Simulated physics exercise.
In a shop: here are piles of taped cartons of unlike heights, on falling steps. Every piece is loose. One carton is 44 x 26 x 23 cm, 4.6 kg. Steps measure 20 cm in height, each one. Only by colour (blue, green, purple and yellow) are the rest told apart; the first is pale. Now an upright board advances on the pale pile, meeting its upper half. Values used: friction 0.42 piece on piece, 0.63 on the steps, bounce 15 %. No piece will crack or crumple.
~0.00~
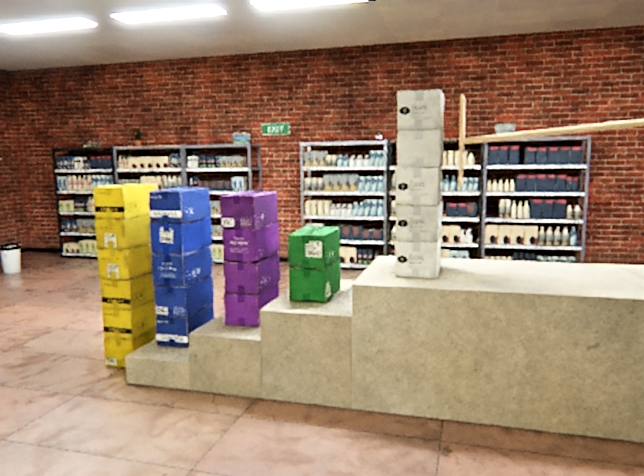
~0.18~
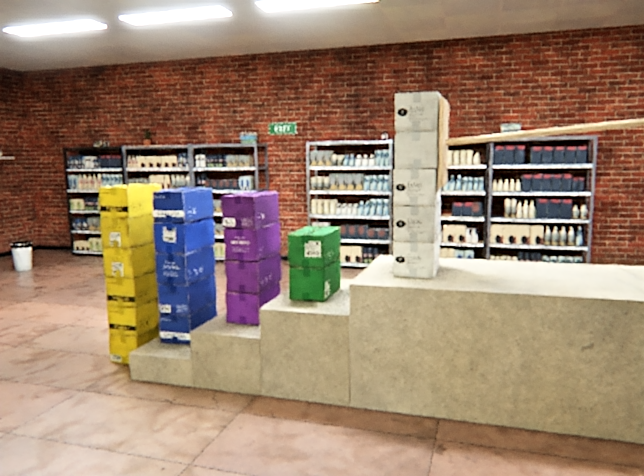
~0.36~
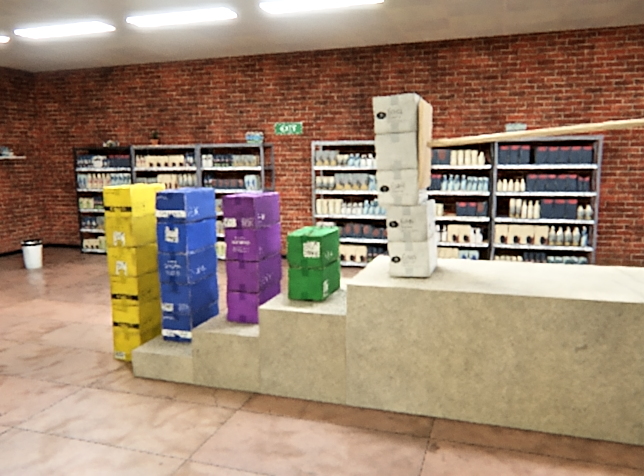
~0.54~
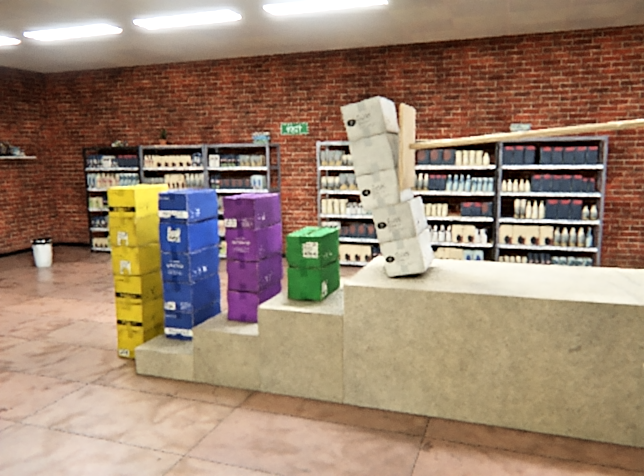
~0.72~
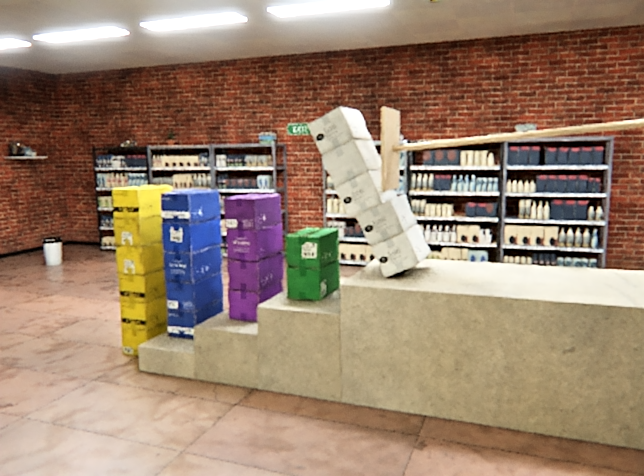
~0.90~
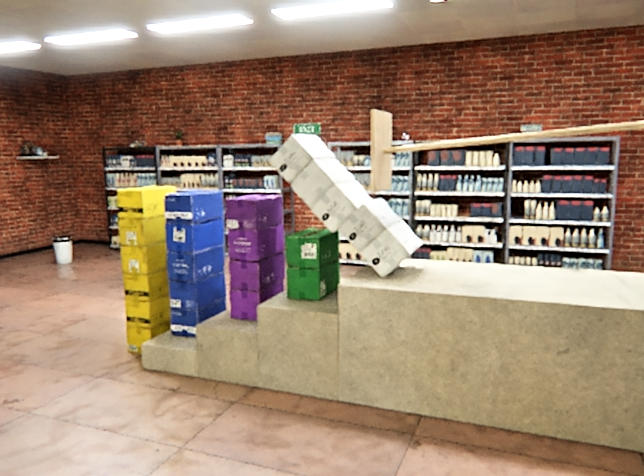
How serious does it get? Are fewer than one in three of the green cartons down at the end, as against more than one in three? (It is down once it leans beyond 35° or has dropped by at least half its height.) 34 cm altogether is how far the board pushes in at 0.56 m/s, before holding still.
Yes, most likely south of a third.
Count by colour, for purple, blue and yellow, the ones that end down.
I count purple at 0, blue at 0, and yellow at 0.
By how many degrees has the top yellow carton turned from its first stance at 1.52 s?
Tilt from start: Approx. 0 degrees.
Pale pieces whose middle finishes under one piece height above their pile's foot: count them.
The tally of pale pieces is 4.
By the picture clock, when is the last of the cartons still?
Somewhere near 3.5 seconds.
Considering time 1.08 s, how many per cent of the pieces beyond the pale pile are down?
0 per cent.
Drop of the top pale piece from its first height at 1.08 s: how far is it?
About 40 cm.
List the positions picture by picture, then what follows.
In the first frame (each place is the centre of the face we see best; the camera moves round a little), board (461, 128) 11 cm short; top green carton (306, 252); top purple carton (237, 212); the others all in place.
The second frame shows board (441, 130) 11 mm short; top green carton (305, 252).
The third frame shows board (421, 133) 9 cm in, top of the pale pile leaning 3°; top green carton (304, 252); the others all in place.
The fourth frame shows board (401, 135) 19 cm in, top of the pale pile leaning 13°; top green carton (303, 252); the others all in place.
The fifth frame shows board (383, 138) 29 cm in, top of the pale pile leaning 25°; top green carton (302, 253); the others all in place.
The sixth frame shows board (373, 140) 34 cm in, stopped, top of the pale pile leaning 44°; top green carton (302, 253); top yellow carton (161, 202); the others all in place.
By 1.08 s, 5 of the pale pile down; none of the 2 green cartons down (0 of 17 in all colours); top green carton unmoved; top purple carton moved 7 cm.
By 1.52 s, 5 of the pale pile down; none of the 2 green cartons down (0 of 17 in all colours); top green carton unmoved; top purple carton tilted 16°.
When it is over (3.5 s), 5 of the pale pile down; none of the 2 green cartons down (0 of 17 in all colours); top green carton unmoved; top purple carton tilted 20°. That is 0 per cent. In pixels of the last frame, middles, top green carton near (313, 248), top purple carton near (215, 217).
